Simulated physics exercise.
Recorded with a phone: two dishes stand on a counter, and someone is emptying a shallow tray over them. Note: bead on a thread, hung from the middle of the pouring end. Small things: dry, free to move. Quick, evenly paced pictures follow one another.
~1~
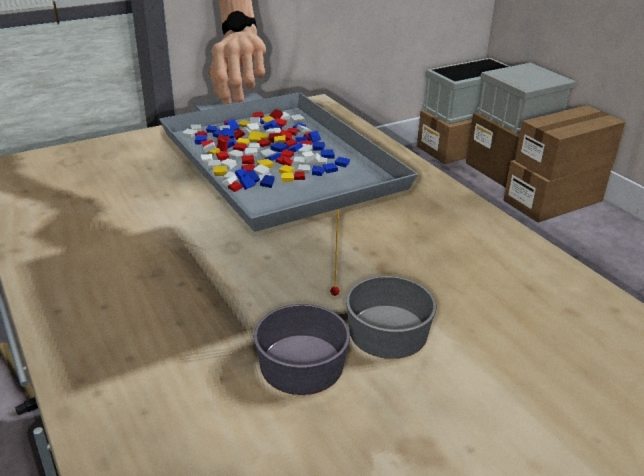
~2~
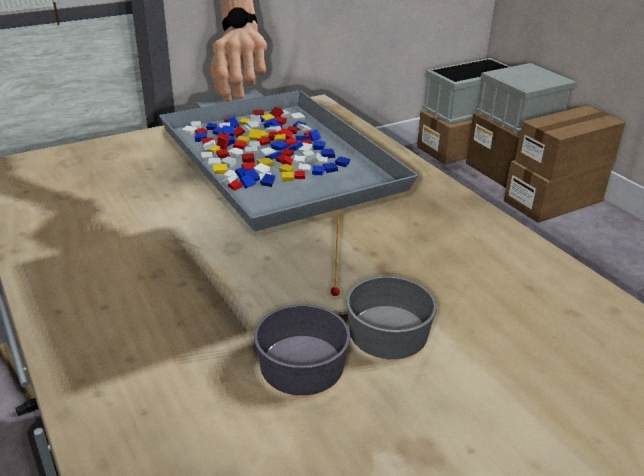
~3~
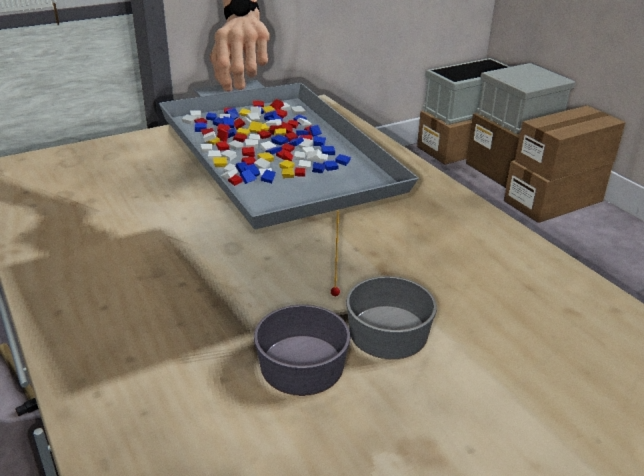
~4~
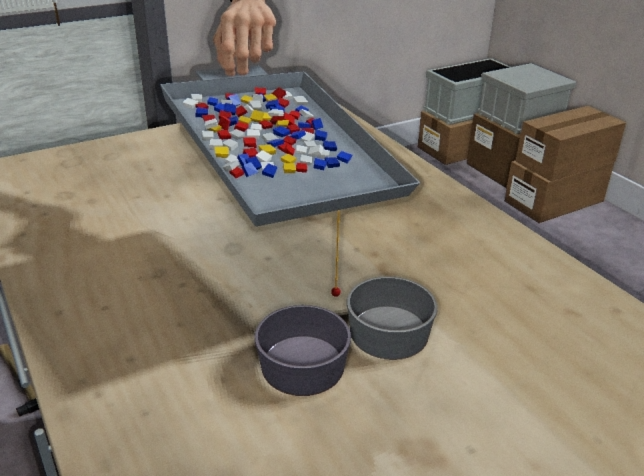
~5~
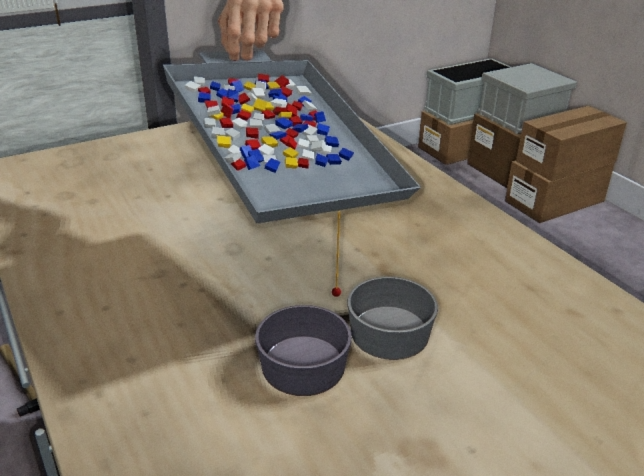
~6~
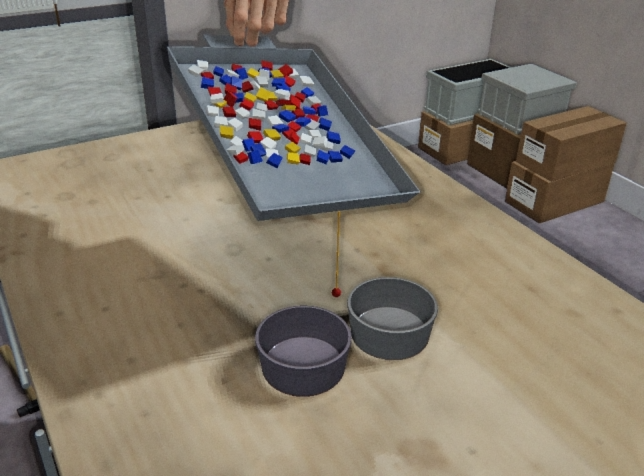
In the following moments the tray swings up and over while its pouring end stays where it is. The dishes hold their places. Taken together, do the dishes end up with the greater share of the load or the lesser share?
Most gets caught.
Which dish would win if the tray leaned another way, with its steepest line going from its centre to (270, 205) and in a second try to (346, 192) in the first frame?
Outcome by order - one: Left side; two: Right side.
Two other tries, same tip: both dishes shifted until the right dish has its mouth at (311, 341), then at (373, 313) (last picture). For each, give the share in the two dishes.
You'd get near 0 per cent and afterwards near 30 per cent.
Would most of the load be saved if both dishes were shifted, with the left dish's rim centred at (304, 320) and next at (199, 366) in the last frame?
At place one in excess of half; at place two not up to half.
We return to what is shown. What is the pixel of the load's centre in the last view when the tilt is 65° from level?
The load is centred near (385, 194).
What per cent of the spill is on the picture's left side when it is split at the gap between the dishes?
I'd put it at around 0 per cent.
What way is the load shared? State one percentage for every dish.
Per cent held at the end: Left dish 0, right dish 70.
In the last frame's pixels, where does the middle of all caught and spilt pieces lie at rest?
Near (402, 317), more or less.
Soon after the last picture, tray tipped steeply; most on the tray; about a quarter in the air.
A little later, tray tipped past a quarter turn; a small part on the tray; about two thirds in the right dish; about a quarter outside both; a small part in the air.
Later still, tray tipped past a quarter turn; about two thirds in the right dish; about a third outside both; a stray few in the air.
At rest, tray tipped past a quarter turn; none in the left dish; about two thirds in the right dish; about a third outside both; a stray few in the air.
